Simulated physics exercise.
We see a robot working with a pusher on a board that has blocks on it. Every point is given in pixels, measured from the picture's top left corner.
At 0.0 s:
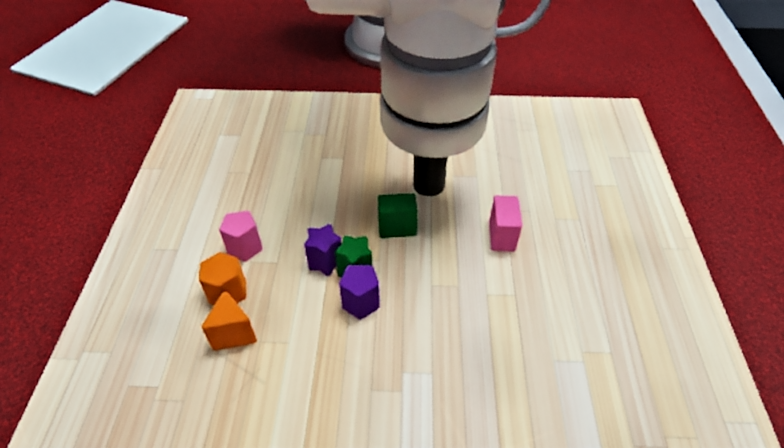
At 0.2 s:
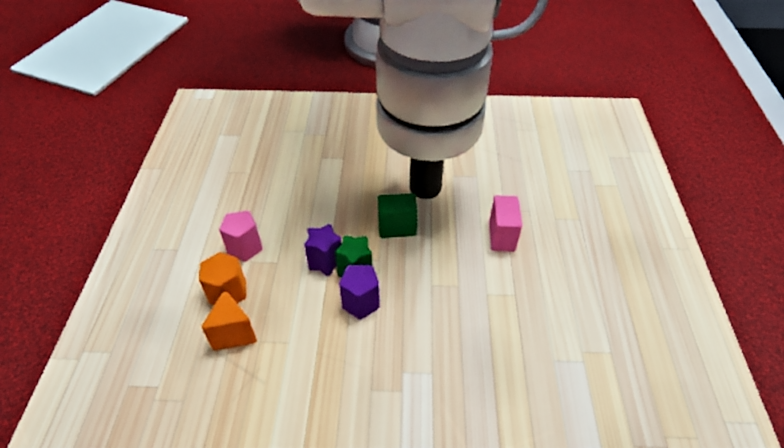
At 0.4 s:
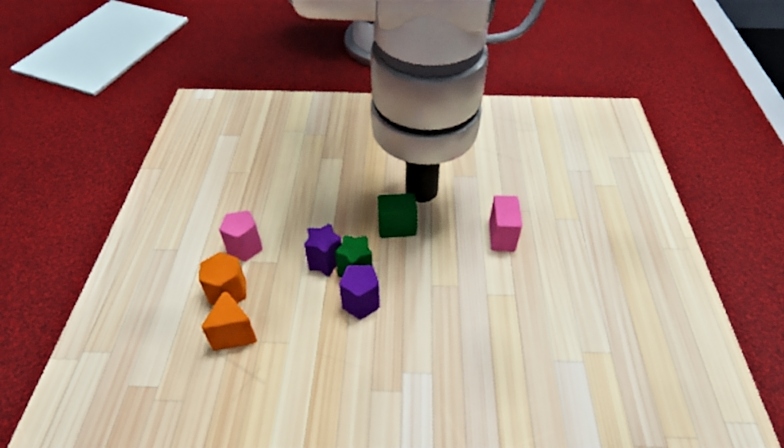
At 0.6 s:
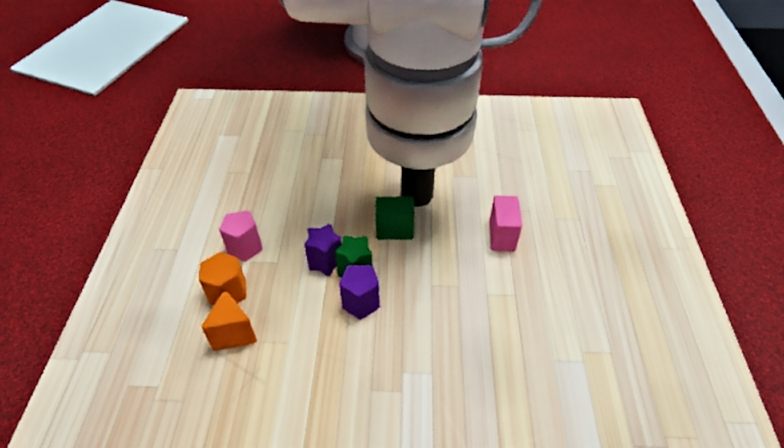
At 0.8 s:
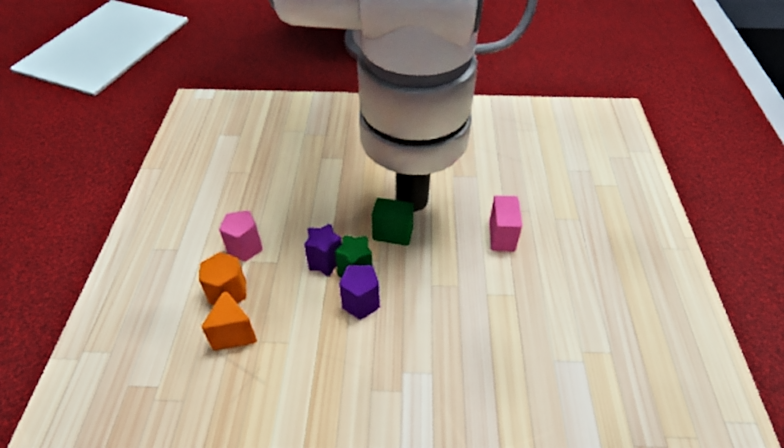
A robot arm moves slightly left and down, nudging the green block a little downward.
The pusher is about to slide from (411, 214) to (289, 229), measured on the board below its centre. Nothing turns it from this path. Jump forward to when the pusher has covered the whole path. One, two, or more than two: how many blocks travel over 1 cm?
Count: One.
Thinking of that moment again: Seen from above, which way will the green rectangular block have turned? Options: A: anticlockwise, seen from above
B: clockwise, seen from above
Correct choice: A.
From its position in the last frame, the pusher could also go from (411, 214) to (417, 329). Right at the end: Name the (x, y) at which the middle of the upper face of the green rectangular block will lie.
Its top face will be centred at roughly (382, 229).
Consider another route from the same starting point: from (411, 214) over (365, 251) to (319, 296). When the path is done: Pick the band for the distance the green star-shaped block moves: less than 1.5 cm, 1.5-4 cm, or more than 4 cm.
Covers over 4 cm.
On the path given first. One third of the way, pusher at (371, 205); green rectangular block at (381, 215), turned 25° anticlockwise.
Two thirds of the way, pusher at (328, 211); green rectangular block at (381, 215), turned 25° anticlockwise.
At the end, pusher at (286, 216); purple star-shaped block unmoved; green rectangular block at (381, 215), turned 25° anticlockwise.
